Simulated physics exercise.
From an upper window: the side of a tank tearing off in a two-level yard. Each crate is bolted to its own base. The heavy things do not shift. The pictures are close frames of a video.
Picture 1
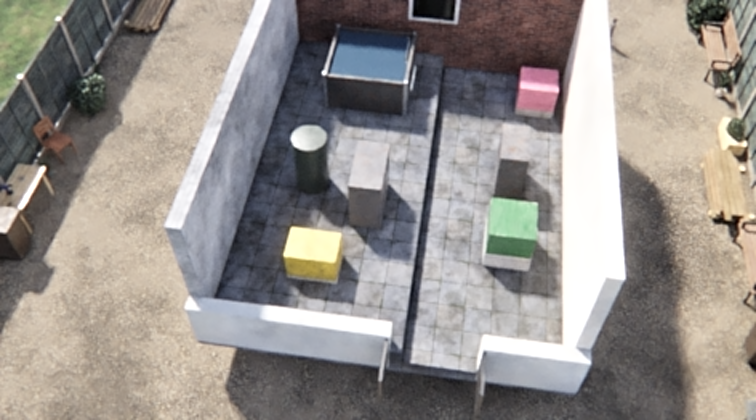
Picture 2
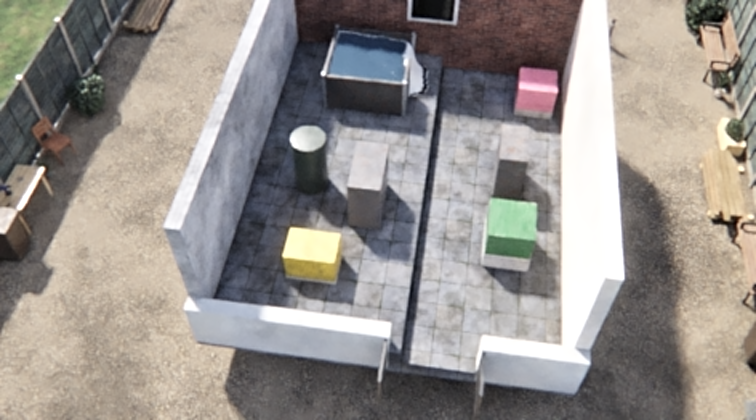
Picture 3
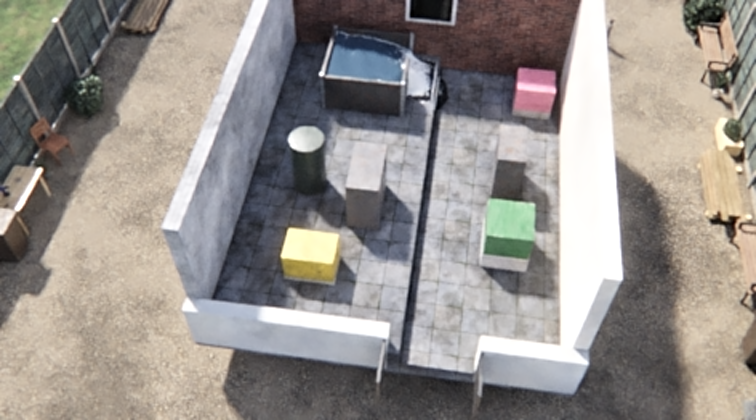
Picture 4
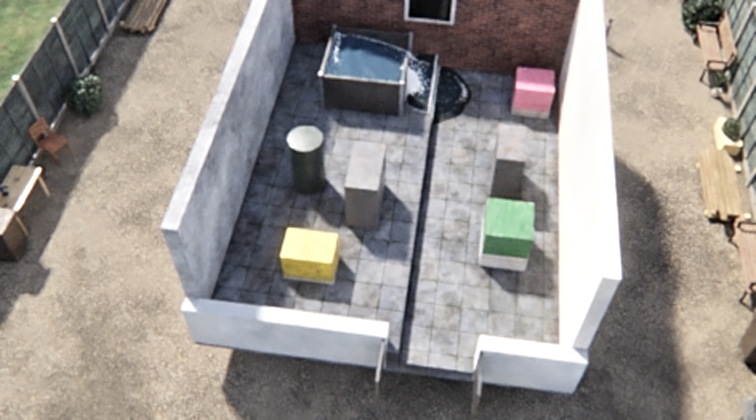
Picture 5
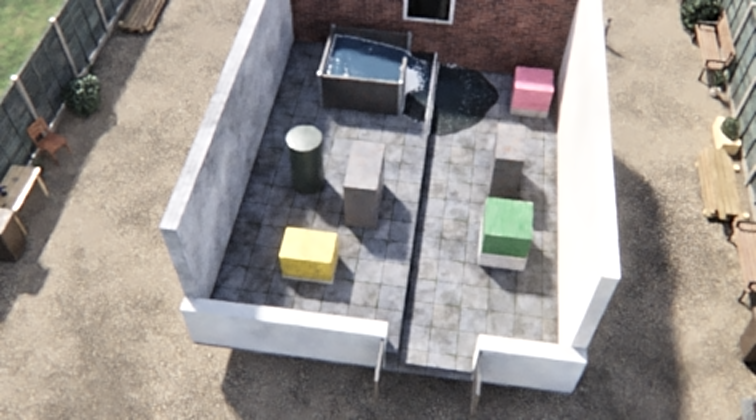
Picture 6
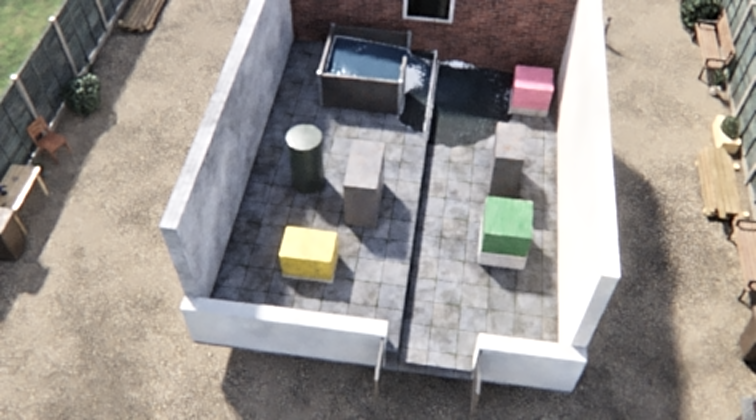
The video shows a walled, paved yard from above, where the right side of a water tank opens and water pours out, spreading rightward across the paving and along the brick wall to the pink box.
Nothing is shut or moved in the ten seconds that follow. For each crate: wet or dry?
In the end: The pink crate is wetted; the green crate escapes dry; the yellow crate escapes dry.
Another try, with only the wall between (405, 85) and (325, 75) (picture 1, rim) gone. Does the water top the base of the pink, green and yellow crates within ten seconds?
In short: Pink keeps dry; green keeps dry; yellow takes water.
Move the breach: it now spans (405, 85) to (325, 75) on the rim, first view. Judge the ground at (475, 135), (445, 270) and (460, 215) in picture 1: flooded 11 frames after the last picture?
In turn: Dry, wet, flooded.
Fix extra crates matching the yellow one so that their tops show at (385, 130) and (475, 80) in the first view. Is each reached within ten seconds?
One after the other: Is spared, ends up wet.
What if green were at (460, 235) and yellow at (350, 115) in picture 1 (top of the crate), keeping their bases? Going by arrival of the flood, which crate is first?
The crate marked pink.
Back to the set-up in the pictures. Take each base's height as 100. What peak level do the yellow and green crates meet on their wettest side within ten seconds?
In turn 0 and 60 per cent.
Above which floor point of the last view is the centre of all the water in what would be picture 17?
At about (440, 104).
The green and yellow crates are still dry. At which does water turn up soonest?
First comes the crate marked green.
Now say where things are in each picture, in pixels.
The water tank at (371, 57) is whole and still, in the first picture.
Water pours out at (409, 67) and has run to (417, 93), in the second picture.
The front is at (445, 97), out from the gap at (407, 69), in the third picture.
Water pours out at (406, 69) and has run to (467, 91), in the fourth picture.
The front is at (495, 96), out from the gap at (405, 69), in the fifth picture.
Water pours out at (405, 68) and has run to a hidden place, in the sixth picture.
A moment on, water covers 20 % of the floor; the pink crate water round its plinth, the green crate not reached, the yellow crate not reached.
Next, water covers 20 % of the floor; the pink crate water round its plinth, the green crate water round its plinth, the yellow crate not reached.
Then, water covers 30 % of the floor; the pink crate water round its plinth, the green crate water round its plinth, the yellow crate not reached.
Later, water covers 45 % of the floor; the pink crate water round its plinth, the green crate water round its plinth, the yellow crate not reached.
In the end, water covers 50 % of the floor; the pink crate was topped, the green crate stayed above the water, the yellow crate stayed above the water.
